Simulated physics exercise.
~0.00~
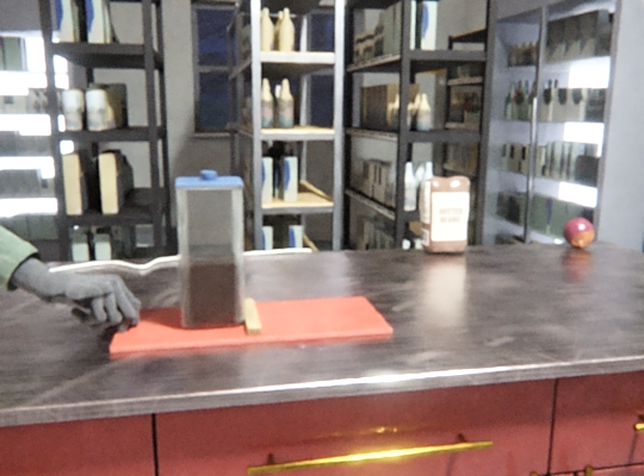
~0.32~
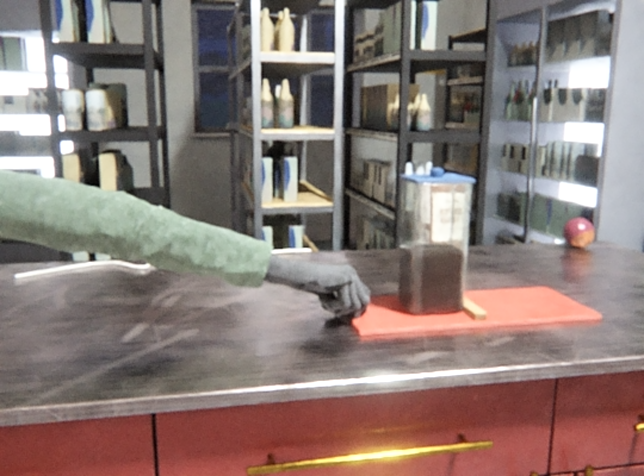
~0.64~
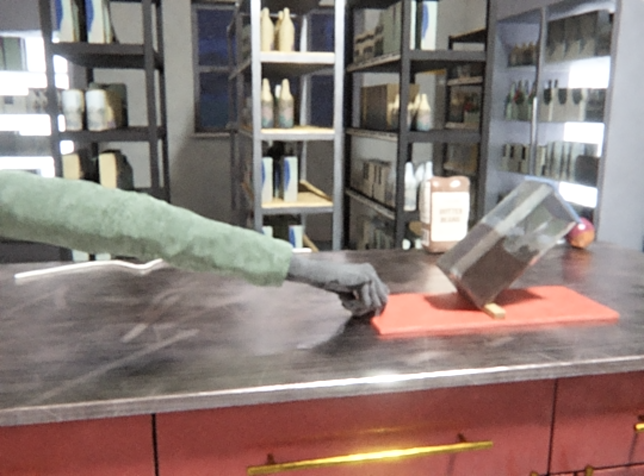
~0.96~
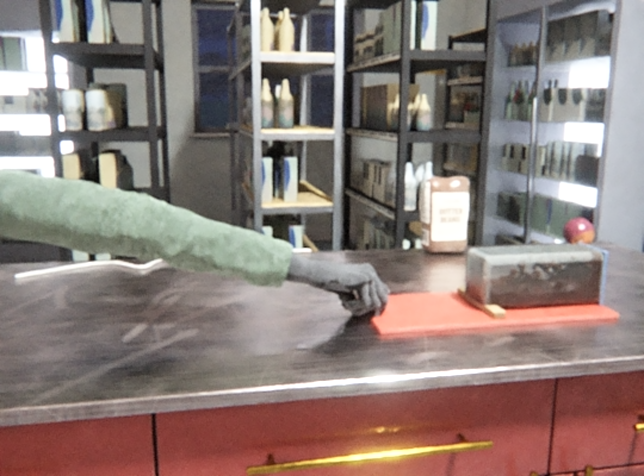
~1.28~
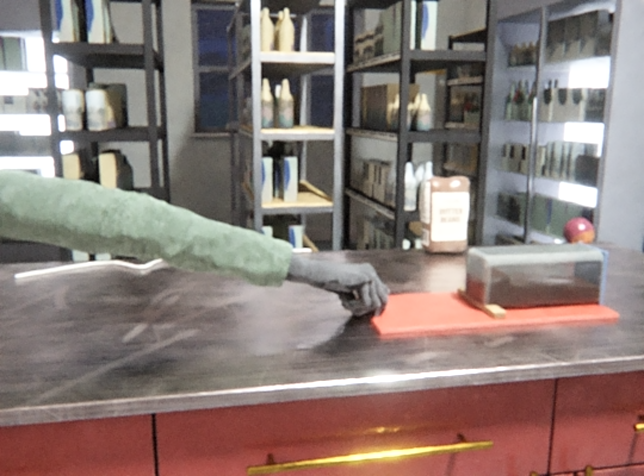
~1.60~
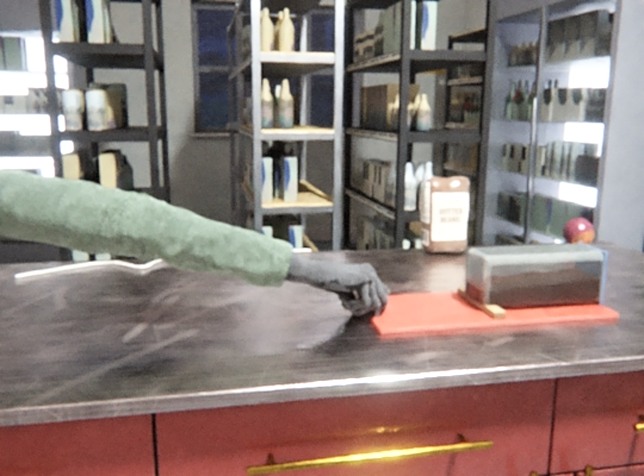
We see a gloved hand move a red board rightward along a dark counter, carrying an upright clear square bottle partly filled with dark contents. As the board stops, the bottle tips to the right over a small strip and ends lying on its side on the board.
